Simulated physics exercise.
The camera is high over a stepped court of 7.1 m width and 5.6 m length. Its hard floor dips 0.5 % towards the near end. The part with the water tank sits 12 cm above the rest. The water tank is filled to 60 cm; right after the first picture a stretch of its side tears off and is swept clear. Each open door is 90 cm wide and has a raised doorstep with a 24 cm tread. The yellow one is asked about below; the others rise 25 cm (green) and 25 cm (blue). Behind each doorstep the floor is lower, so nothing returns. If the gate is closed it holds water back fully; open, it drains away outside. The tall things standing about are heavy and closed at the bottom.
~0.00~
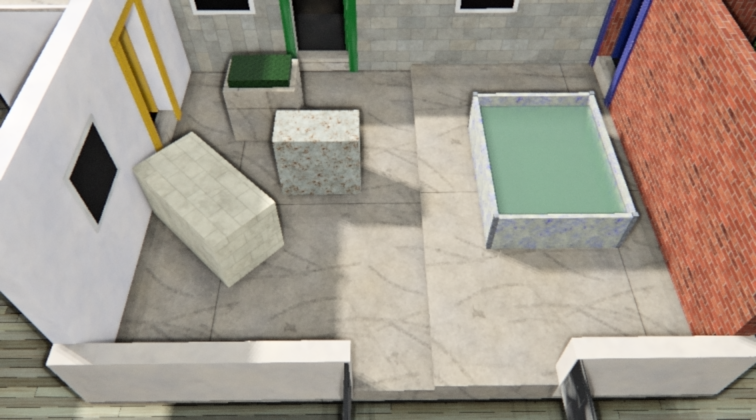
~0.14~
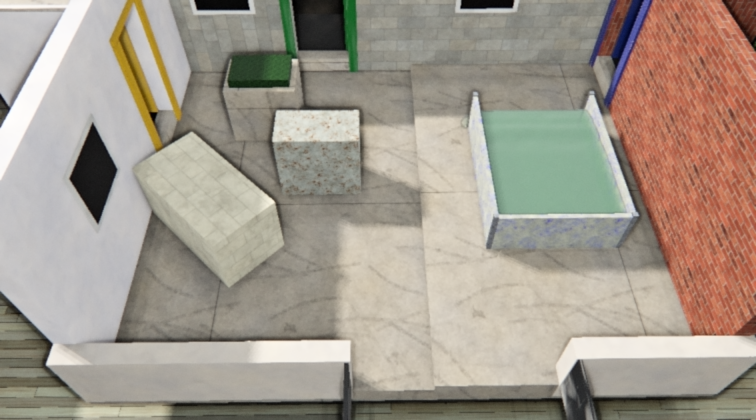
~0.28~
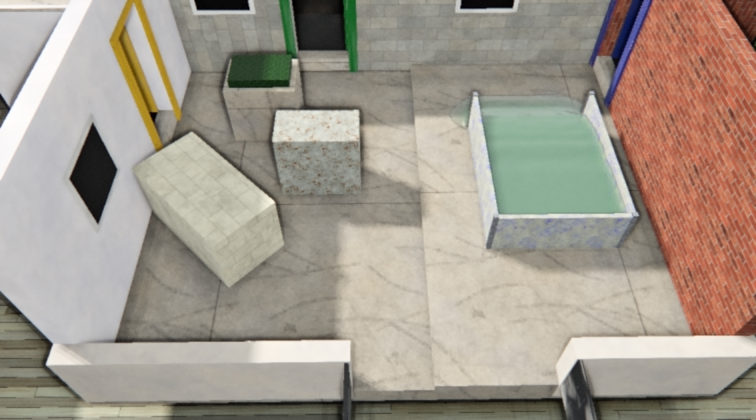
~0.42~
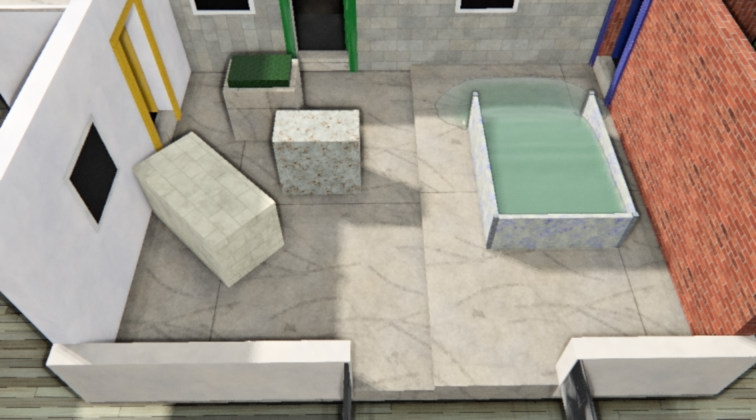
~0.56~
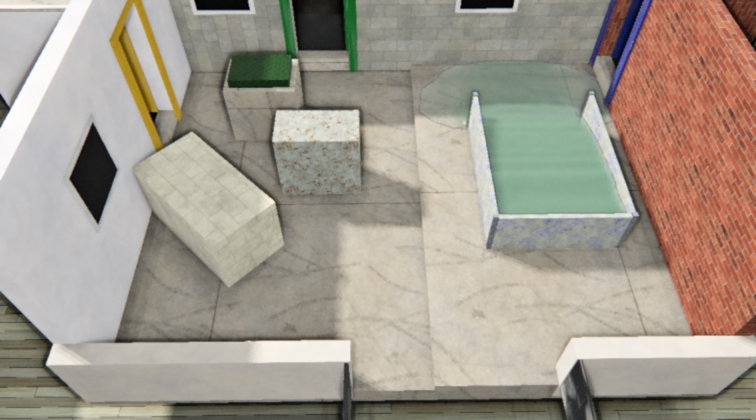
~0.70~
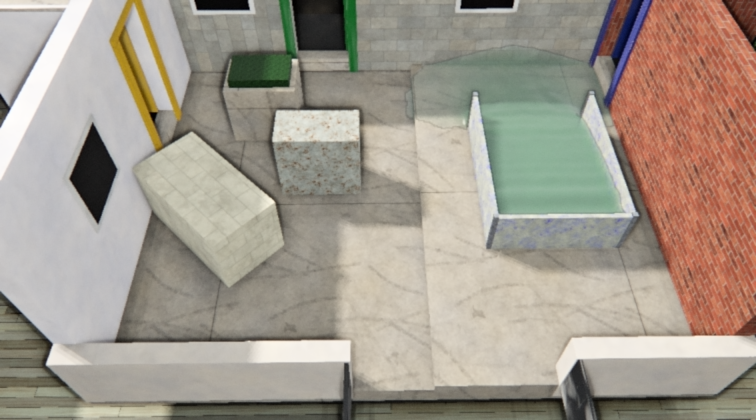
In a walled court, the tank's far side vanishes and water spreads across the floor behind it.
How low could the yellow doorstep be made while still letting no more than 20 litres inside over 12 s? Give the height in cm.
Some 13 cm above the ground.
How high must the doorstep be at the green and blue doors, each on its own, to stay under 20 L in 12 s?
About 7.0 cm at green and 31 cm at blue.
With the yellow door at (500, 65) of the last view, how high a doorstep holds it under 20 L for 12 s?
About 34 cm.
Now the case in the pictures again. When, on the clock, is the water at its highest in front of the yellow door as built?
At about 6.5 s.
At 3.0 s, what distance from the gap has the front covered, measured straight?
Roughly 5.8 m.
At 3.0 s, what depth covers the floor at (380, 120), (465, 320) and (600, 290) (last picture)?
About 4, 0 and 0 cm.
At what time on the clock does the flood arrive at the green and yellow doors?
Arrival: Green 1.6 s, yellow 3.0 s.
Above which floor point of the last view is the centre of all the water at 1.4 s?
Around (526, 137).
After 1.4 s water covers 15 % of the floor, deepest (46 cm) near (588, 63); it has not reached the yellow door.
After 3.0 s water covers 40 % of the floor, deepest (31 cm) near (588, 63); it has not reached the yellow door.
After 12.0 s water covers 90 % of the floor, deepest (14 cm) near (352, 160); 8 cm at the yellow door, 0 litres in over its 24 cm doorstep.
At the yellow door as built, the water arrived by 3.1 s and peaked near 20 cm at 6.6 s.
Run again over the same 12 s with other heights there, 35 litres in over 11.5 cm, 8 litres over 15.5 cm. The limit of 20 litres is kept from about 13 cm up.
